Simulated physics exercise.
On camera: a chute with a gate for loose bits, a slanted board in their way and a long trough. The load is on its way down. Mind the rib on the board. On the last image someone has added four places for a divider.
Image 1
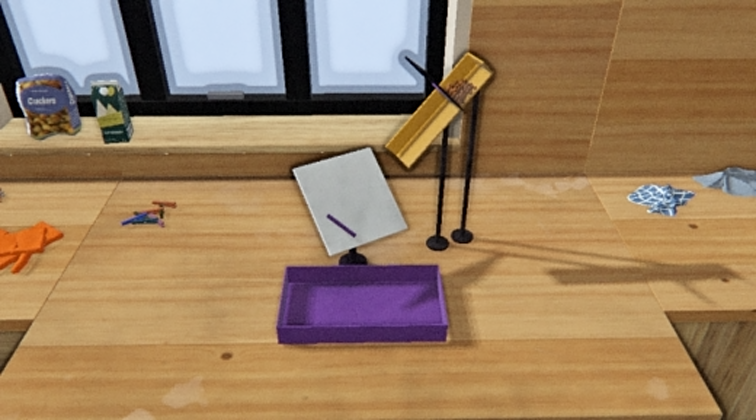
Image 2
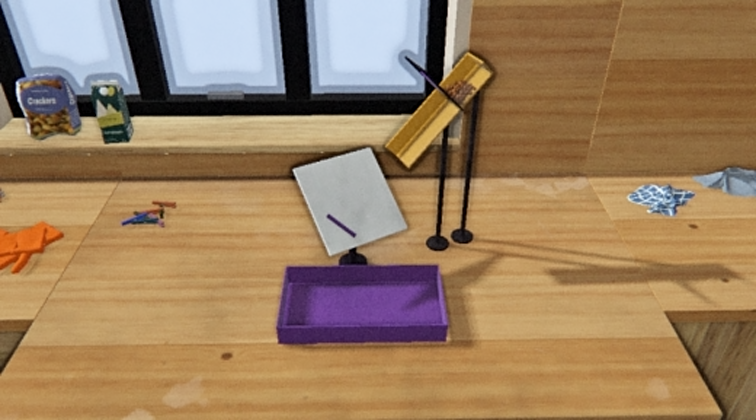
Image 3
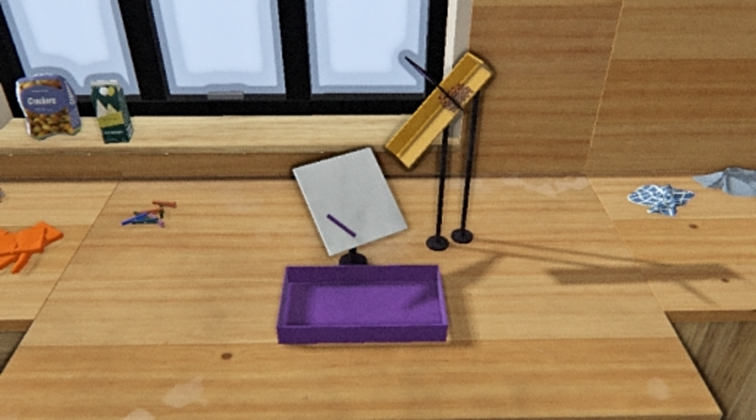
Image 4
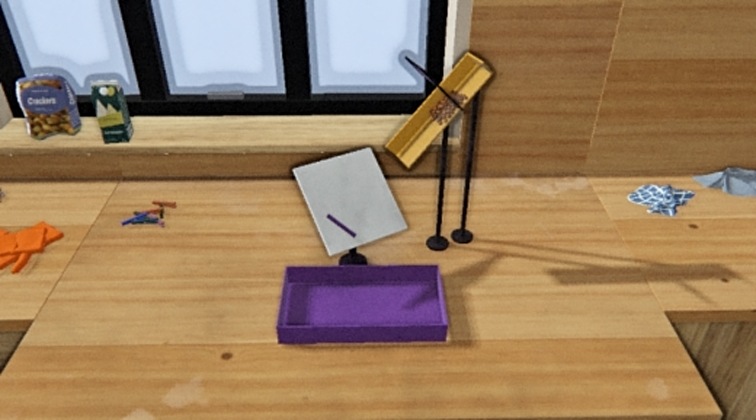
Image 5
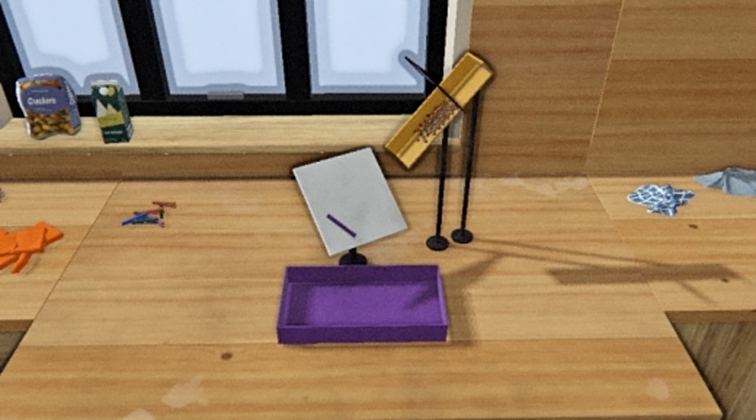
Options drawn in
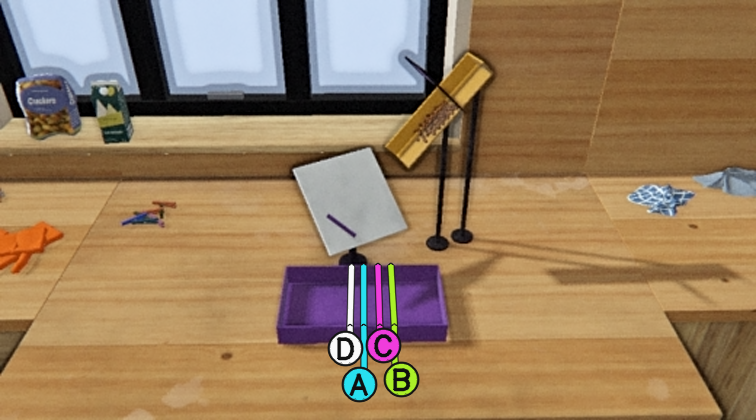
A long purple trough sat on a wooden counter below a slanted grey board, while a clump of small brown bits slid partway down a tilted yellow chute, spreading out as it went.
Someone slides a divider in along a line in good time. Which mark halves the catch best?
C beats the others.
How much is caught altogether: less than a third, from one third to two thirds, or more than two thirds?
It is more than two thirds.
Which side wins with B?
Left.
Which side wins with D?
More lands on the right.
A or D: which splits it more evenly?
A.
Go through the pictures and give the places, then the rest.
Load behind the gate at (460, 91), cereal balls; lip of the chute at (403, 162), sloping fairly steeply, in the first picture.
Middle of the board at (351, 199), tilted fairly steeply; middle of its low edge at (370, 241); of its high edge at (333, 158), in the second picture.
Front corners of the trough at (277, 327) and (447, 325), empty; front of the load at (445, 107), in the third picture.
Middle of the load at (447, 107); its front at (434, 120), about a third of the way to the lip; rib from (328, 214) to (357, 235), in the fourth picture.
Middle of the load at (435, 119); its front at (418, 140), about two thirds of the way to the lip, in the fifth picture.
On the marked copy, line A crosses the front rim at (363, 326); line B crosses the front rim at (394, 325); line C crosses the front rim at (379, 326); line D crosses the front rim at (350, 326).
With A, of what is caught, about a quarter on the left of the divider, most on the right.
With B, of what is caught, most on the left of the divider, about a quarter on the right.
With C, of what is caught, about half on the left of the divider, about half on the right.
With D, of what is caught, a small part on the left of the divider, most on the right.
